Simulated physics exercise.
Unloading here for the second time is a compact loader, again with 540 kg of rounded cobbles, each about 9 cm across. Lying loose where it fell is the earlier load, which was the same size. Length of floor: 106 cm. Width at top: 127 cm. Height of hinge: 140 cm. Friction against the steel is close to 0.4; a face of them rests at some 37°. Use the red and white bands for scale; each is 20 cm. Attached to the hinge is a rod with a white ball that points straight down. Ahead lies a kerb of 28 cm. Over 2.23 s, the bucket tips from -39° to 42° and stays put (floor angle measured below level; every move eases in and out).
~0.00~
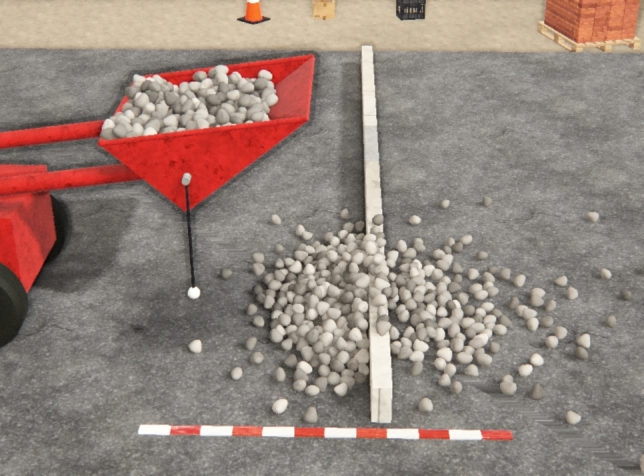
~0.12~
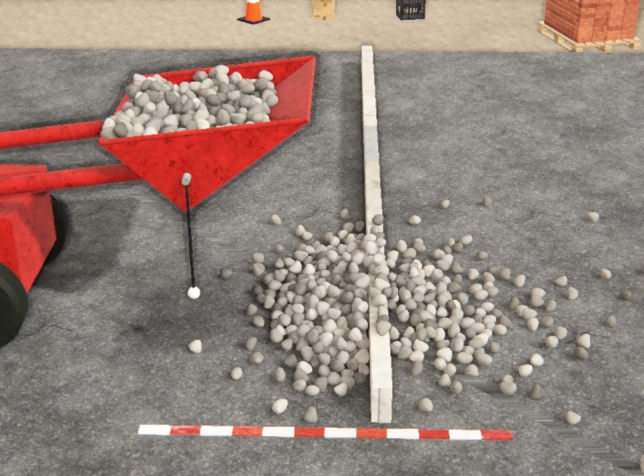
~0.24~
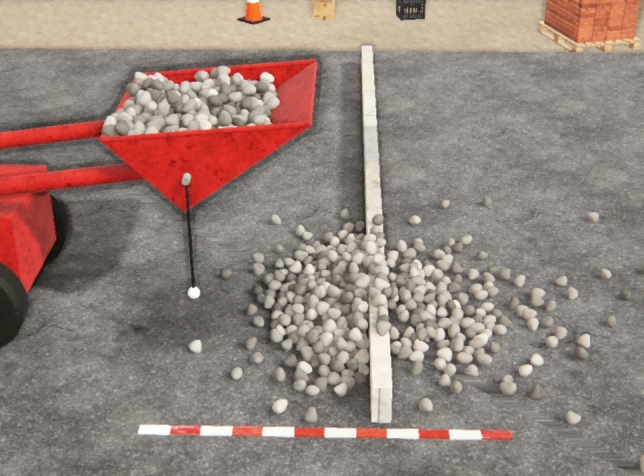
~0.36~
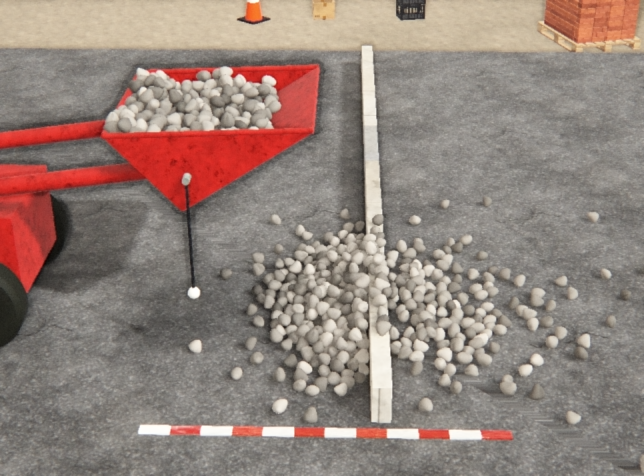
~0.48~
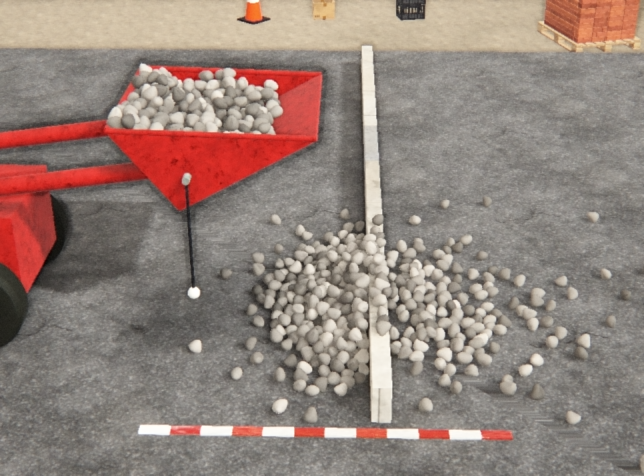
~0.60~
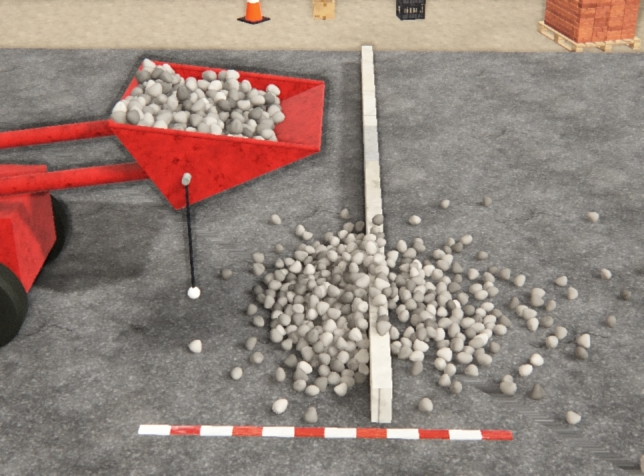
On a grey yard, beside loose cobbles heaped over a pale kerb, a red loader's stone-filled bucket slowly tilted down a little at its right-hand lip, while the stones inside shifted slightly.
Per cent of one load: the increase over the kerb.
7 percent.
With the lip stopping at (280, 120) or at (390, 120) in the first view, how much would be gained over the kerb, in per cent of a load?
Around 0 percent, then around 90 percent.
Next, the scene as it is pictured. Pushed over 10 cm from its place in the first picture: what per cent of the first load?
Around 15 in a hundred.
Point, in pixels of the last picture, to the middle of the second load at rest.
Their centre ends up near (318, 288).
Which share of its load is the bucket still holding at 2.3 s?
I'd say about 15 per cent.
After 1.7 s the floor is at 29°; in per cent of one load, 96 in the bucket, 71 on this side of the kerb, 33 over the kerb; the foremost stones are at (622, 300).
After 2.3 s the floor is at 42°; in per cent of one load, 14 in the bucket, 151 on this side of the kerb, 35 over the kerb; the foremost stones are at (622, 300).
After 2.7 s the floor is at 42°; in per cent of one load, 0 in the bucket, 162 on this side of the kerb, 39 over the kerb; the foremost stones are at (622, 300).
After 5.5 s the floor is at 42°; in per cent of one load, 0 in the bucket, 160 on this side of the kerb, 40 over the kerb; the foremost stones are at (622, 300). Net gain over the kerb, 7.
